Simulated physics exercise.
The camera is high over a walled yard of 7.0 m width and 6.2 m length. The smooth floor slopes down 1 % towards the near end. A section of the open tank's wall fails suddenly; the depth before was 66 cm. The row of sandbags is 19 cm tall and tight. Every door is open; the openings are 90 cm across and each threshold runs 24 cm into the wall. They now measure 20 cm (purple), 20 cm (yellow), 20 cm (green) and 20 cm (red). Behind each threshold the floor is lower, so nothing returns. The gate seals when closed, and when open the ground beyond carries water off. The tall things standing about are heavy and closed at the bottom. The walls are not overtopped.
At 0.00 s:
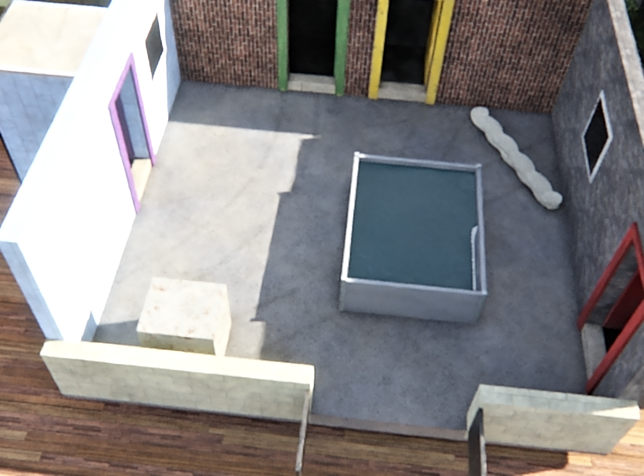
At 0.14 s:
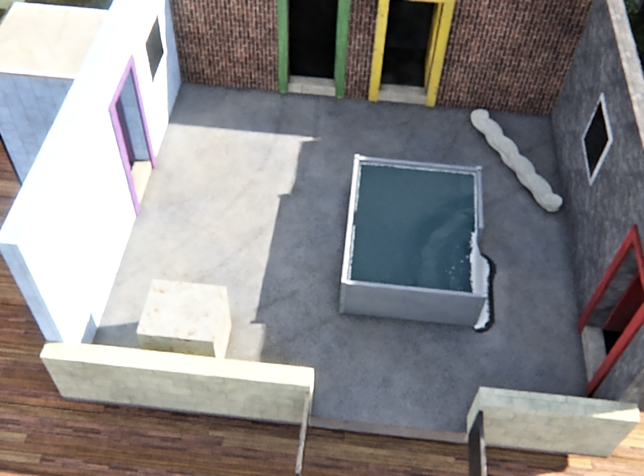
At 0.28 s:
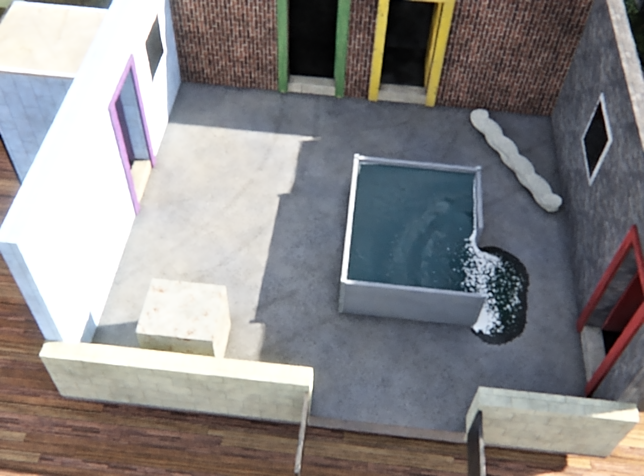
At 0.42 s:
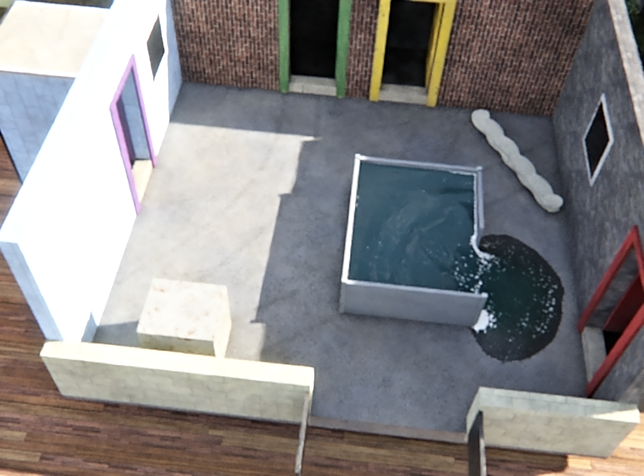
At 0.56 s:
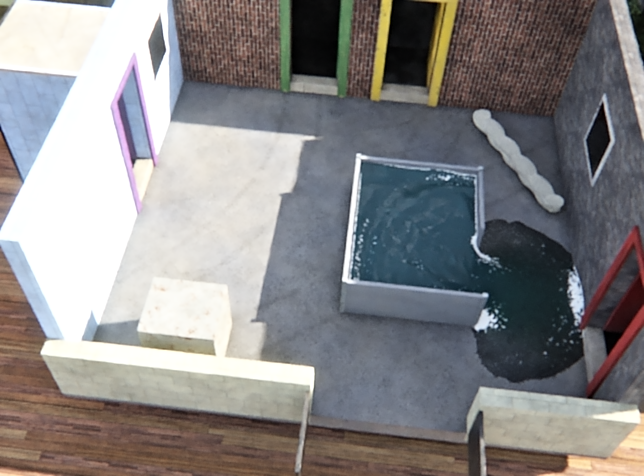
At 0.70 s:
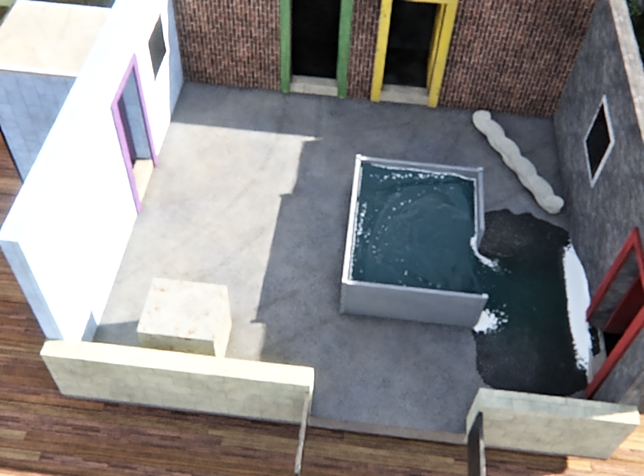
We see an open tank of still water in a walled yard; a section of its right side gives way, and foaming water pours out, spreading across the grey floor to the right-hand wall beside the red door.
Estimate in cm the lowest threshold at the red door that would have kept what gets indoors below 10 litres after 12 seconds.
At least 35 cm or so.
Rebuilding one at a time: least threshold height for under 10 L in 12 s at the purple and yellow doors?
About 7.5 cm at purple and 8.0 cm at yellow.
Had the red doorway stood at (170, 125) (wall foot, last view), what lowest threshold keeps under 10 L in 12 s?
Roughly 7.5 cm.
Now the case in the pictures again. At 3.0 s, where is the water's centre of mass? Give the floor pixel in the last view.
Around (460, 275).
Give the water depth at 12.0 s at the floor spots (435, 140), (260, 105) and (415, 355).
Roughly 4, 6 and 4 cm, in turn.
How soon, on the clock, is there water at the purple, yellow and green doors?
Purple 5.0 s, yellow 3.2 s, green 4.0 s.
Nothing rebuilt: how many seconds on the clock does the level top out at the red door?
At about 1.6 s.
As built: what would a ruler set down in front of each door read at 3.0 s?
Depths in cm: Purple 0, yellow 0, green 0, red 29.
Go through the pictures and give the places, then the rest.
In the first picture, still water, 66 cm deep, in the open tank at (415, 223); the red door at (608, 320) is dry.
In the second picture, the front is at (489, 320), 0.3 m from the gap at (474, 281); 0.2 m2 of floor is wet, 66 cm left at the back.
In the third picture, the gap is at (473, 281), the front 0.8 m out at (522, 287); the back of the open tank holds 66 cm.
In the fourth picture, water pours out at (473, 282) and has run 1.3 m, to (556, 304); about 8 cm deep outside, 66 cm at the back.
In the fifth picture, the gap is at (474, 282), the front 1.6 m out at (582, 348); the back of the open tank holds 64 cm.
In the sixth picture, the front is at (585, 379), 1.7 m from the gap at (474, 283); 3.9 m2 of floor is wet, 57 cm left at the back; water is at the red door at (609, 325).
After 1.4 s water covers 15 % of the floor, deepest (48 cm) near (583, 431); 36 cm at the red door, 18 litres in over its 20 cm threshold.
After 3.0 s water covers 45 % of the floor, deepest (36 cm) near (583, 431); 29 cm at the red door, 113 litres in over its 20 cm threshold.
After 12.0 s water covers 95 % of the floor, deepest (12 cm) near (82, 372); 9 cm at the red door, 144 litres in over its 20 cm threshold.
At the red door as built, the water arrived by 0.7 s and peaked near 37 cm at 1.6 s.
Run again over the same 12 s with other heights there, 41 litres in over 28.5 cm, 3 litres over 38.5 cm. The limit of 10 litres is kept from about 35 cm up.
